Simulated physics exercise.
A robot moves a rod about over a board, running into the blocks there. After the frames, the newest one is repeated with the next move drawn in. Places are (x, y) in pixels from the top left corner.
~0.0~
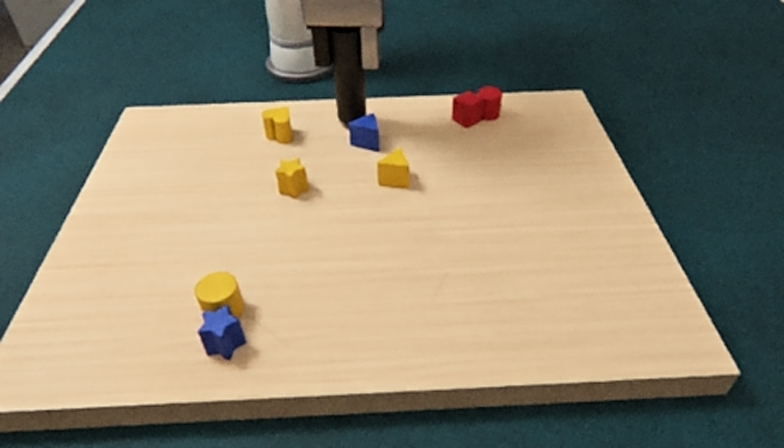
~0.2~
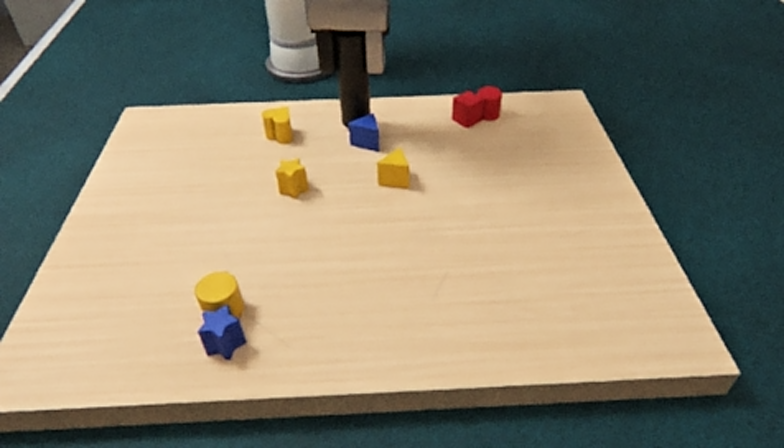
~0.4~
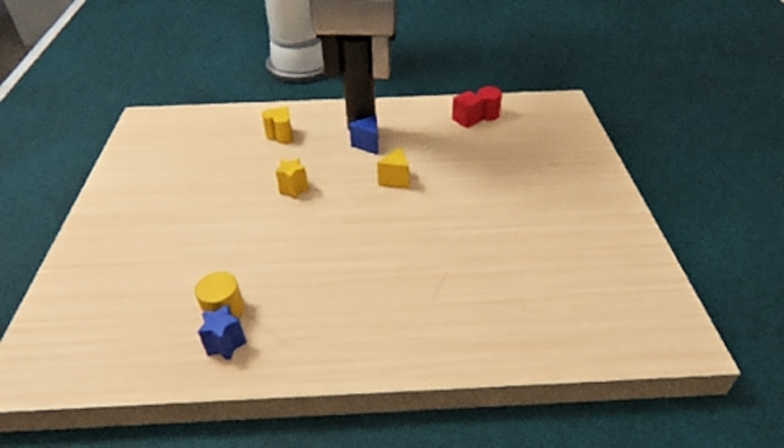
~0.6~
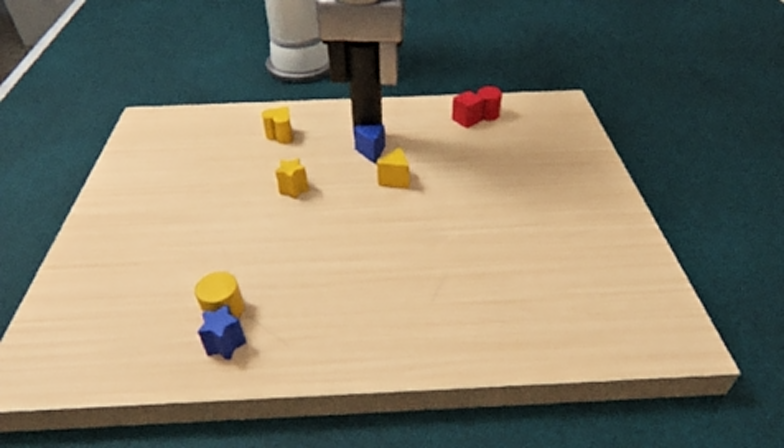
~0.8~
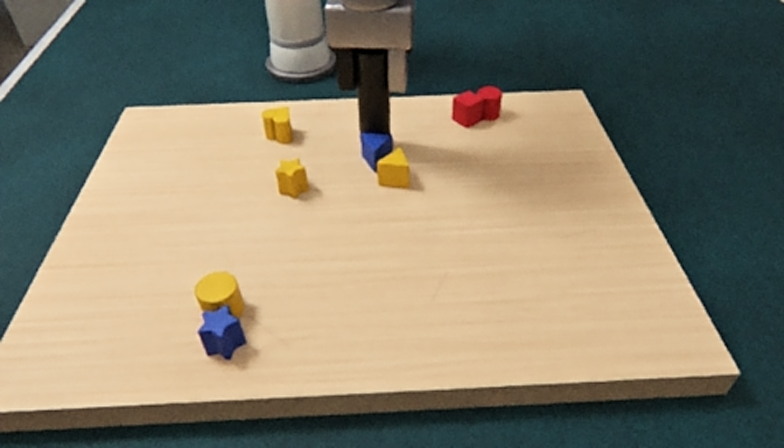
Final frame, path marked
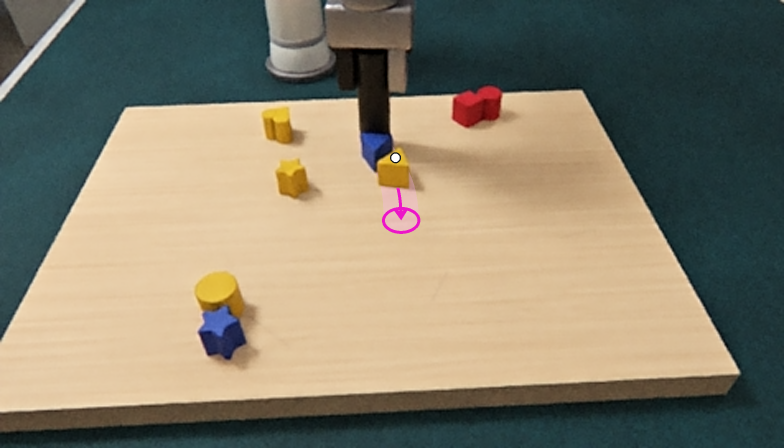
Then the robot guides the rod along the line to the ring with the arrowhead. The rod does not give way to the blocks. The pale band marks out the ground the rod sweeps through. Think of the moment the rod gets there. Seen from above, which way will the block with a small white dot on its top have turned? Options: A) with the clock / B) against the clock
Answer: B.
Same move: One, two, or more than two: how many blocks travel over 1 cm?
I'm going with two.
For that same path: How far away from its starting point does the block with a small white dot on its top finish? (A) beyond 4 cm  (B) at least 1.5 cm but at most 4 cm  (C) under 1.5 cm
The one that fits is A, beyond 4 cm.
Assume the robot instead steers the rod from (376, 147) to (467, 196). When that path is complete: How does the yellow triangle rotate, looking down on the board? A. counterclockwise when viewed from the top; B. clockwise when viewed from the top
I'll go with B - clockwise when viewed from the top.
Path on the board, from (376, 147) by way of (395, 180) to (401, 220); the dot is on the yellow triangle.
On the path given first. One third of the way, rod (390, 162); blue triangle (388, 161); yellow triangle (404, 169).
Two thirds of the way, rod (399, 187); blue triangle (401, 187), turned 15° anticlockwise; yellow triangle (423, 188), turned 25° anticlockwise.
At the end, rod (401, 214); blue triangle (404, 217), turned 20° anticlockwise; yellow triangle (430, 193), turned 40° anticlockwise.
